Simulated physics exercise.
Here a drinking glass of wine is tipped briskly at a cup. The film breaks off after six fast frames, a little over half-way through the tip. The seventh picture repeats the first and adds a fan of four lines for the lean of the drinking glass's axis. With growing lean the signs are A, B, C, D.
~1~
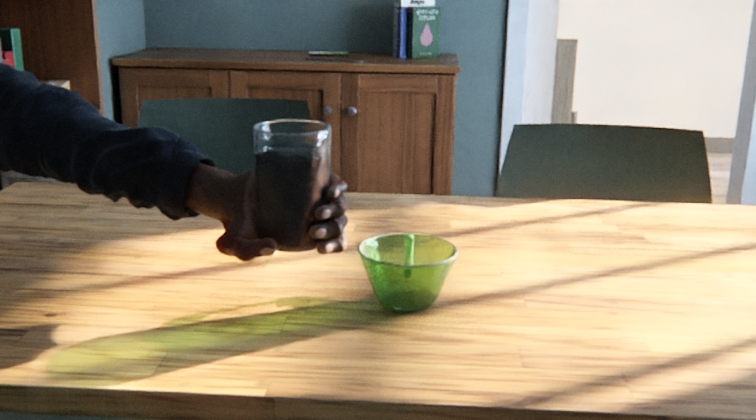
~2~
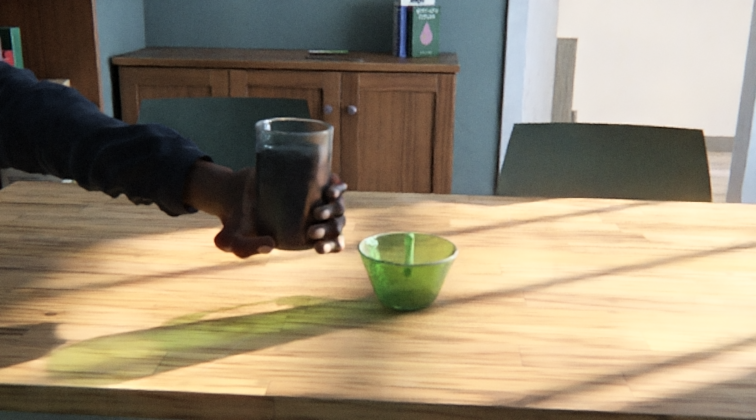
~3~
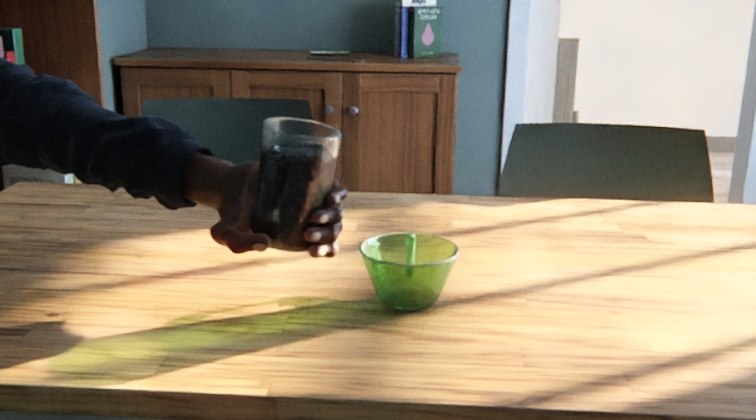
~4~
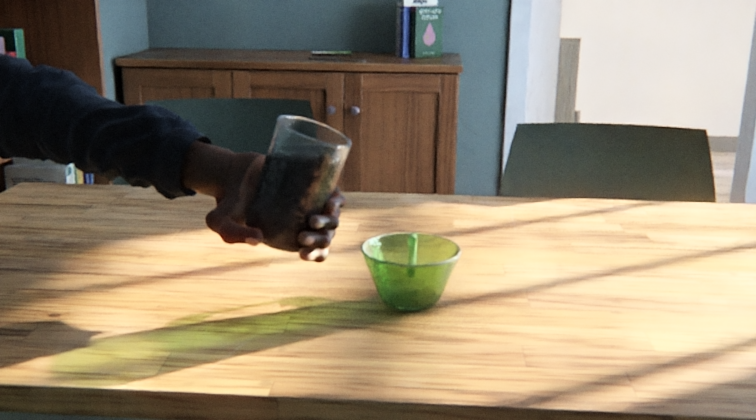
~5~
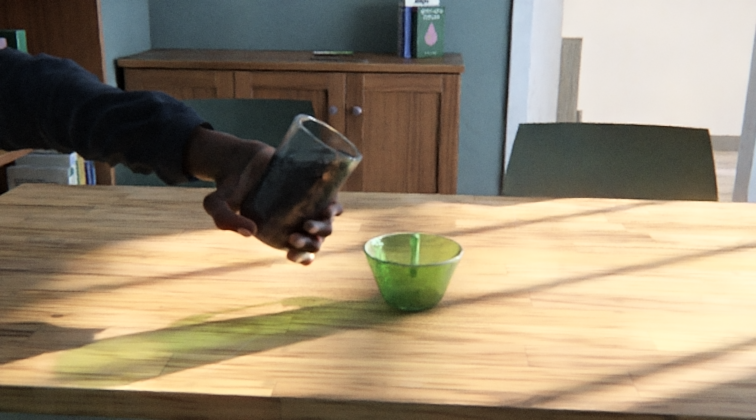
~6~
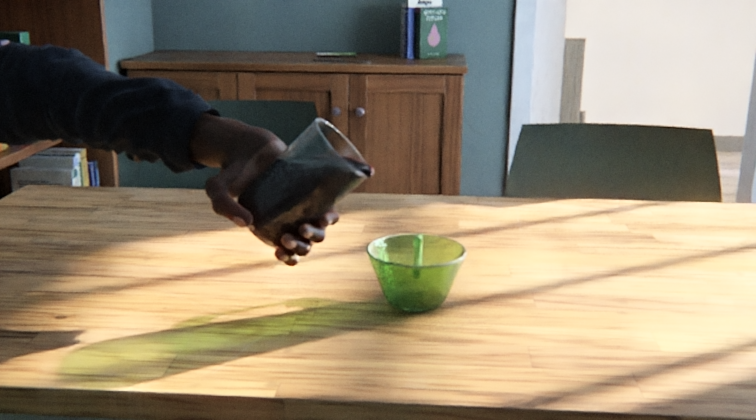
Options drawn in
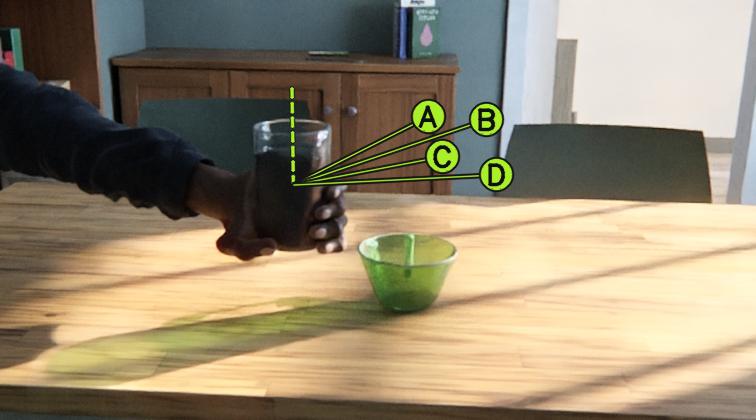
The clip opens with a hand holding a clear glass of dark liquid upright above a wooden table, to the left of a green cup. The hand tilts the glass rightward, slightly at first and then more steeply, until its rim leans toward the cup, with the liquid still inside.
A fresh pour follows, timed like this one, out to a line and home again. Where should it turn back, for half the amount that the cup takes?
Tilt B does it best.
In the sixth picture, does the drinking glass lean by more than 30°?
Yes.
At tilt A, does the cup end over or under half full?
Under.
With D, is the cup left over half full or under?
Over half.
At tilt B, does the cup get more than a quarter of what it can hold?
Yes.
On the marked copy, A at (413, 124); B at (470, 125); C at (425, 160); D at (479, 175).
For tilt A, the cup ends with about 28 % of what it can hold.
For tilt B, the cup ends with about 47 % of what it can hold.
For tilt C, the cup ends with about 68 % of what it can hold; 3 % of the wine is spilt.
For tilt D, the cup ends with about 84 % of what it can hold; 8 % of the wine is spilt.
